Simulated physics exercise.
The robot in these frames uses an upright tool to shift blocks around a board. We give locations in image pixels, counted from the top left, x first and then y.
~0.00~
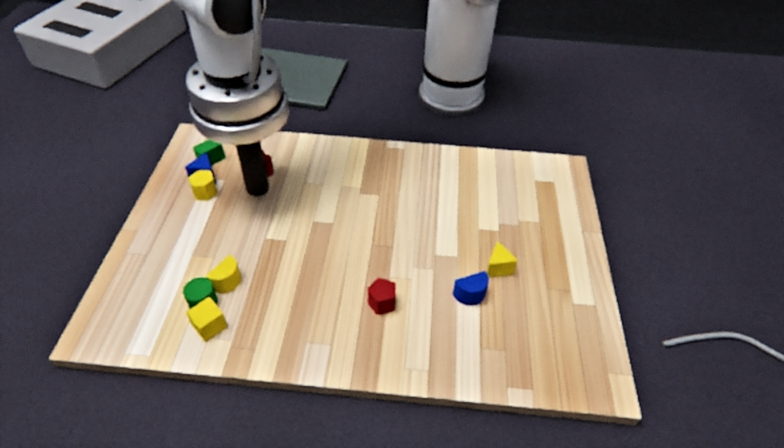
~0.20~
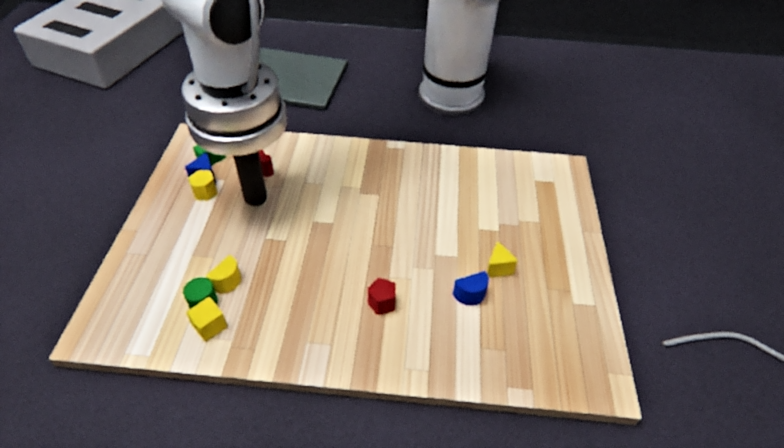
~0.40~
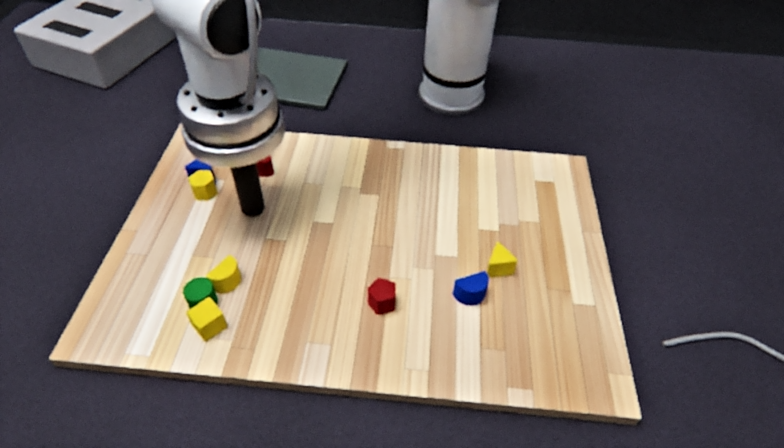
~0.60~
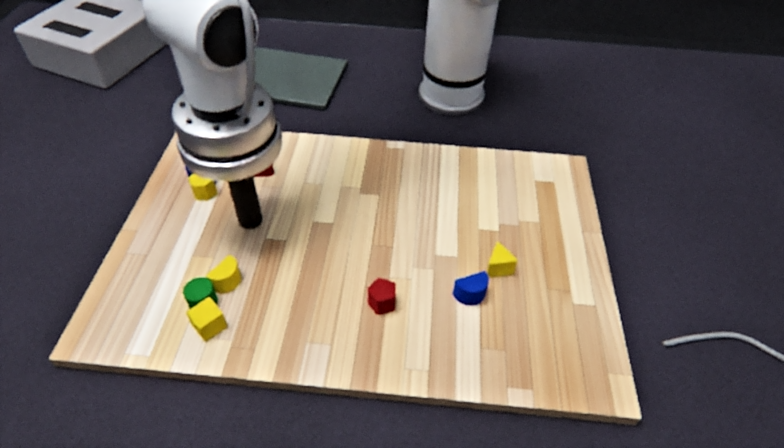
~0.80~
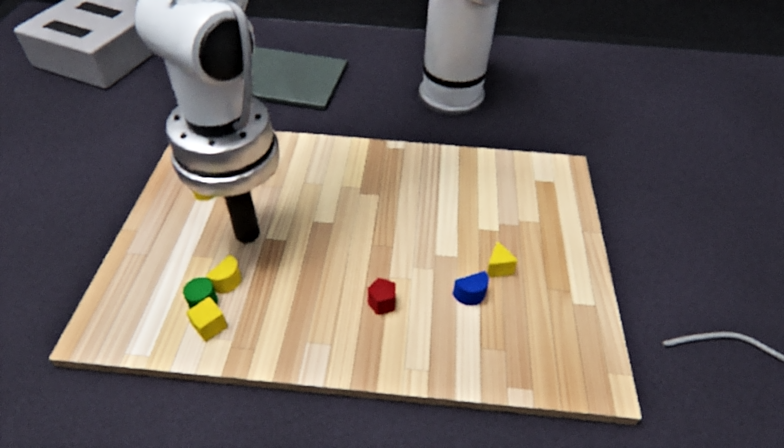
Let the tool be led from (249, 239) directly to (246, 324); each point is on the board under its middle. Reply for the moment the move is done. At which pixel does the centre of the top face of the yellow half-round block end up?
When the path ends, it will be at (210, 287).
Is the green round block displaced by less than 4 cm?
Answer: Yes.
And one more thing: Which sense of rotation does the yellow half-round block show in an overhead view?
Viewed from above: Clockwise.
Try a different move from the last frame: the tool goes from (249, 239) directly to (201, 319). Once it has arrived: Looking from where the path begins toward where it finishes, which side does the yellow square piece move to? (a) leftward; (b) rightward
The one that fits is a, leftward.
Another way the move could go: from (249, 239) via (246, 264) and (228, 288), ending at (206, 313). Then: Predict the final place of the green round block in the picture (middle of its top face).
Pixel (142, 324).
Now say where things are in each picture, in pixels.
The first picture shows tool tip at (258, 189); block tops, green round block at (197, 288); yellow square piece at (204, 312); yellow half-round block at (224, 268).
The second picture shows tool at (256, 199); blocks unchanged.
The third picture shows tool at (254, 209); blocks unchanged.
The fourth picture shows tool at (251, 221); blocks unchanged.
The fifth picture shows tool at (248, 235); green round block at (197, 288); yellow square piece at (204, 312); yellow half-round block at (224, 268).
On the path given first. One third of the way, tool at (247, 261); nothing pushed yet.
Two thirds of the way, tool at (246, 289); green round block at (183, 297); yellow half-round block at (210, 286), turned 70° clockwise.
At the end, tool at (245, 320); green round block at (182, 297); yellow square piece in place; yellow half-round block at (210, 287), turned 85° clockwise.
